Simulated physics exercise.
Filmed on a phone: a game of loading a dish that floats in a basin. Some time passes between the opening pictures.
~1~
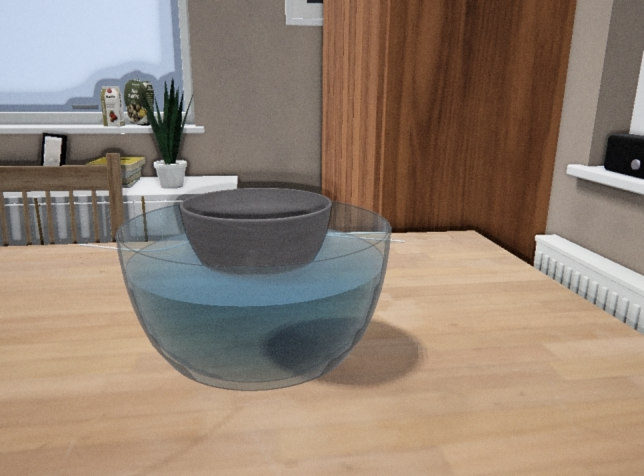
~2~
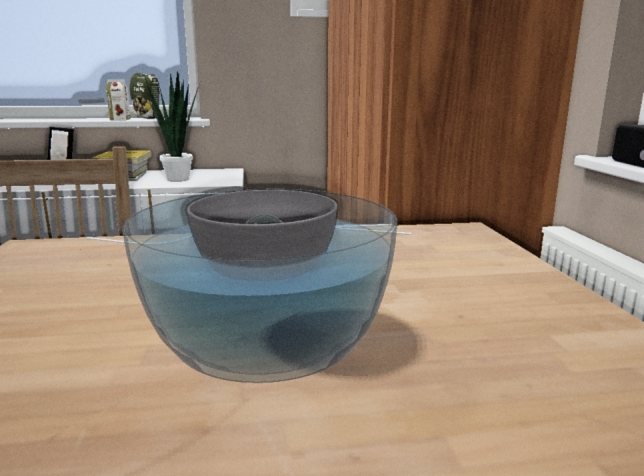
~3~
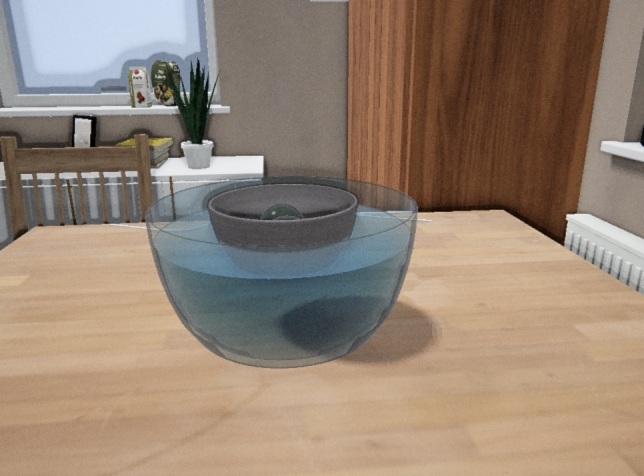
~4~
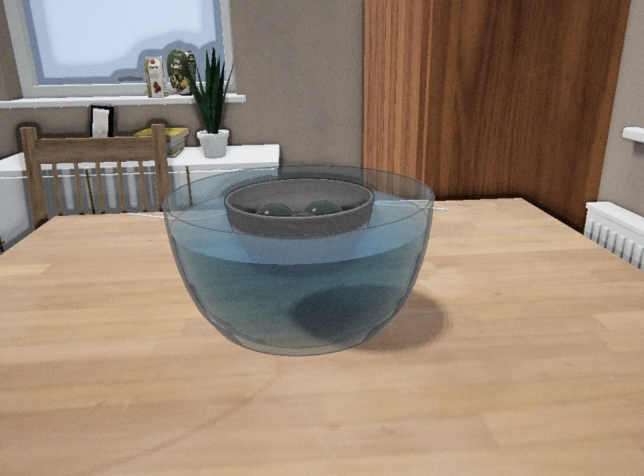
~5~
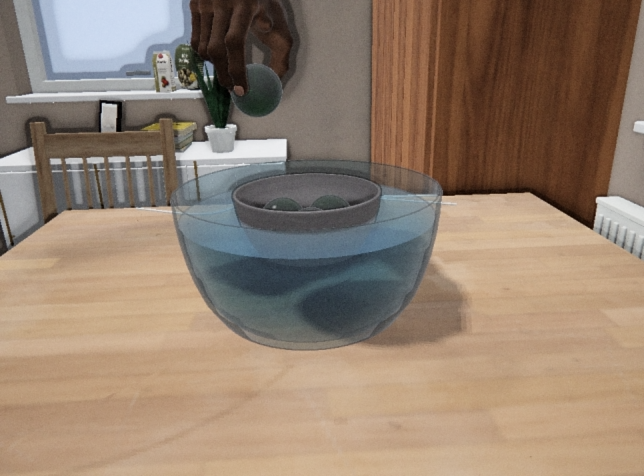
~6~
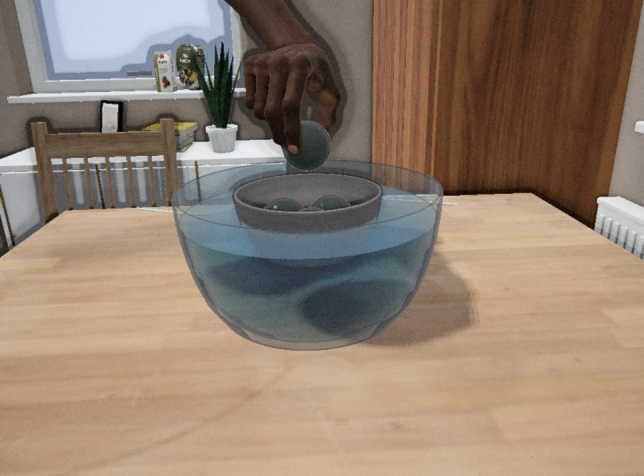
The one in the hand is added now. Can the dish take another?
The dish keeps floating.
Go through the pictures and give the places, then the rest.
Dish (257, 203) empty; most of its side above the surface, in the first picture.
Dish (263, 206) with one aboard; about two thirds of its side above the surface, in the second picture.
Dish (284, 201) with two aboard; about half of its side above the surface, in the third picture.
Dish (300, 197) with three aboard; about a third of its side above the surface, in the fourth picture.
Dish (307, 192) with three aboard; about a third of its side above the surface; the next glass marble in the hand at (257, 91), in the fifth picture.
Dish (308, 192) with three aboard; about a third of its side above the surface; the next glass marble in the hand at (306, 146), in the sixth picture.
Next, the glass marble is in and the dish dips.
After that, it steadies; about a fifth of its side above the surface.
Finally, the dish floats; about a fifth of its side above the surface.
